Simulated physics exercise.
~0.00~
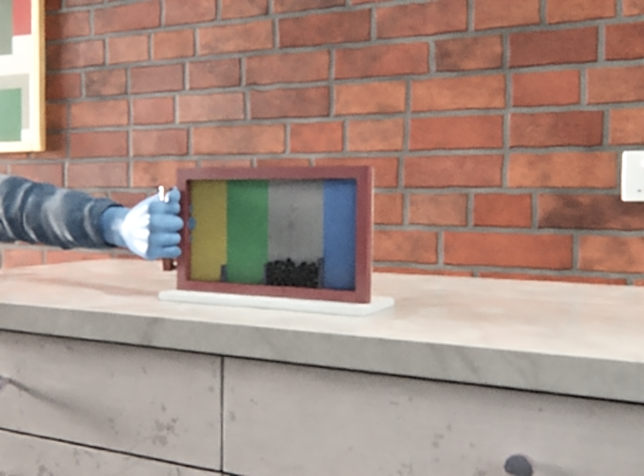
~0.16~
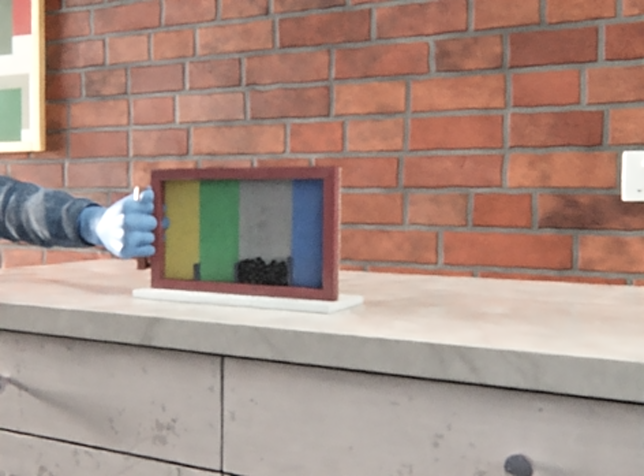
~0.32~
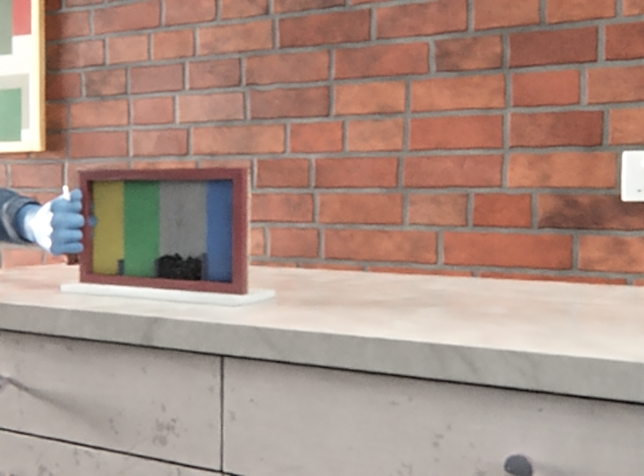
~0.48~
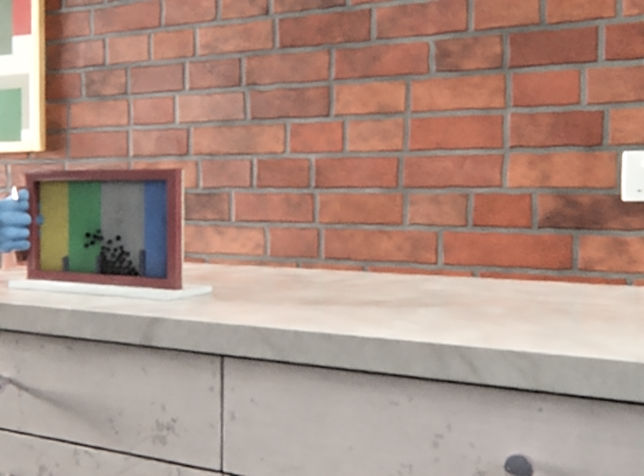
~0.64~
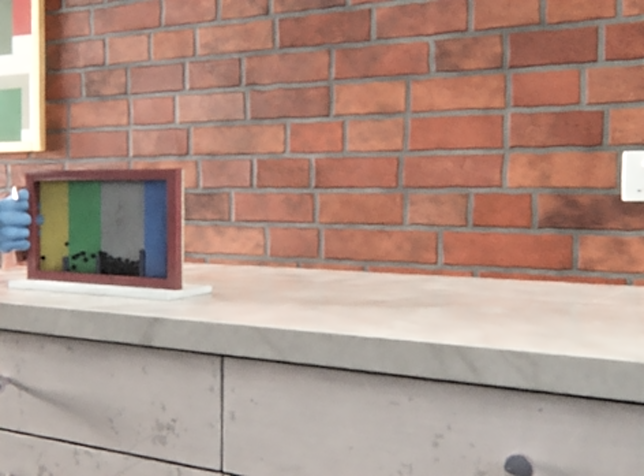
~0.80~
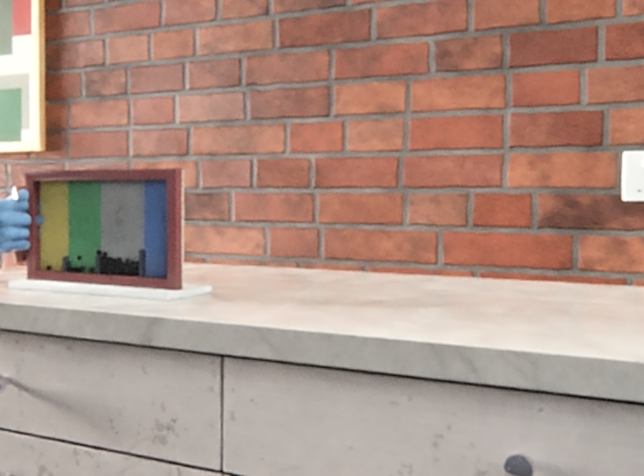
A hand slides the striped case left and stops, scattering its black beads inside.
